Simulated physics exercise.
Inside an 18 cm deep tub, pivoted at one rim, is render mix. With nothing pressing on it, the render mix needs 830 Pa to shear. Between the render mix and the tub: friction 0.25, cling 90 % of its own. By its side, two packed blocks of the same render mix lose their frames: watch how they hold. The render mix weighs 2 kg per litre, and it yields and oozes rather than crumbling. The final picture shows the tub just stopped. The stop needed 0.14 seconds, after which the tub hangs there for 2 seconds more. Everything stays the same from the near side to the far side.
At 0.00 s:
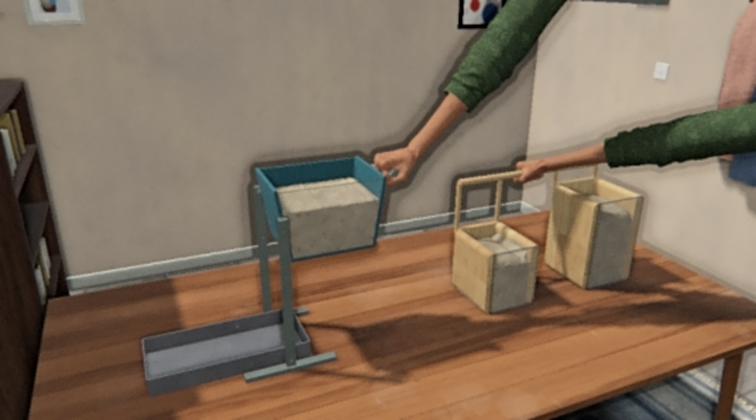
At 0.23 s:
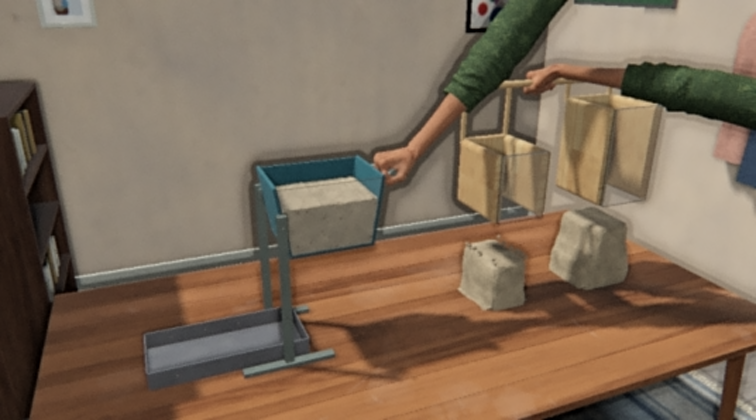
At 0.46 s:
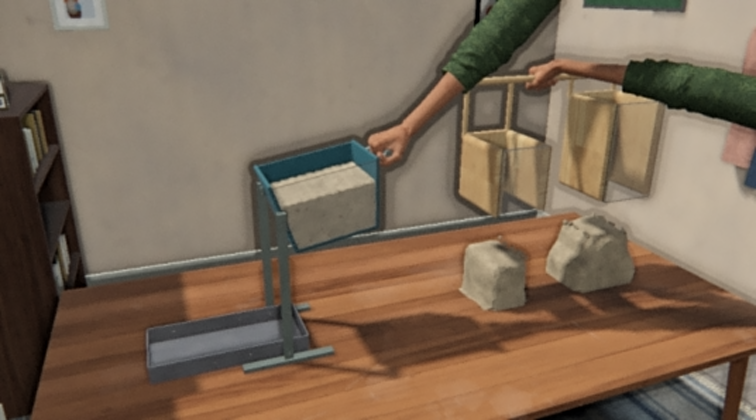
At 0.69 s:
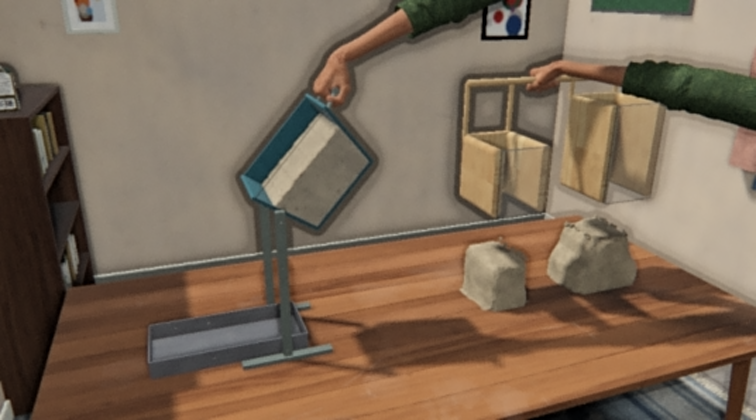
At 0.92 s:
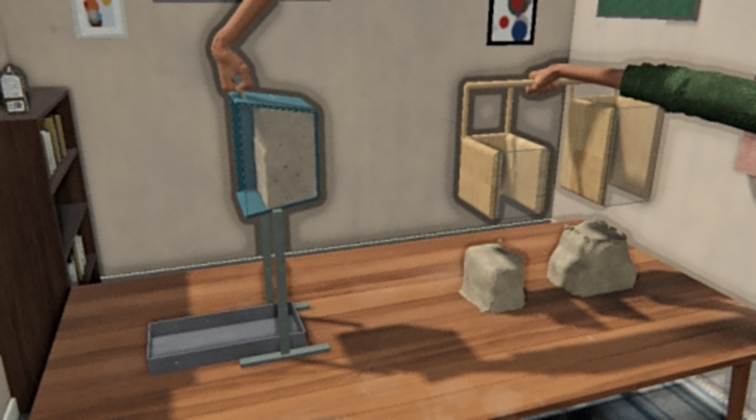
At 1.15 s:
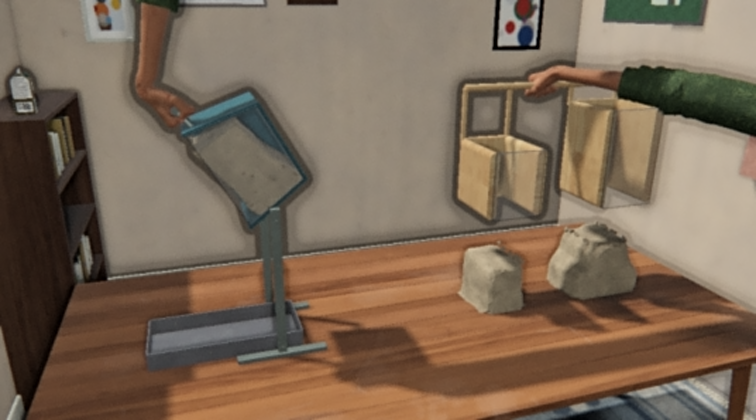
The clip opens with one hand on a blue tub of beige mix above a grey tray, while another lifts two wooden moulds off packed blocks. The taller right block sags and the left keeps its shape. Then the hand swings the tub leftward past vertical, the mix still inside.
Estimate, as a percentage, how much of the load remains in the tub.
I would say about 4 per cent remains in the tub.
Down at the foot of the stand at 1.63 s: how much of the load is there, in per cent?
95 per cent.
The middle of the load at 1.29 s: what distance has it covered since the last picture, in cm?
Some 13 cm.
After 1.29 s, the tub is at 119 degrees and holds 33 %.
After 1.46 s, the tub is at 119 degrees and holds 4 %.
After 1.63 s, the tub is at 119 degrees and holds 4 %.
After 1.80 s, the tub is at 119 degrees and holds 4 %.
After 3.15 s, the tub is at 119 degrees and holds 4 %.
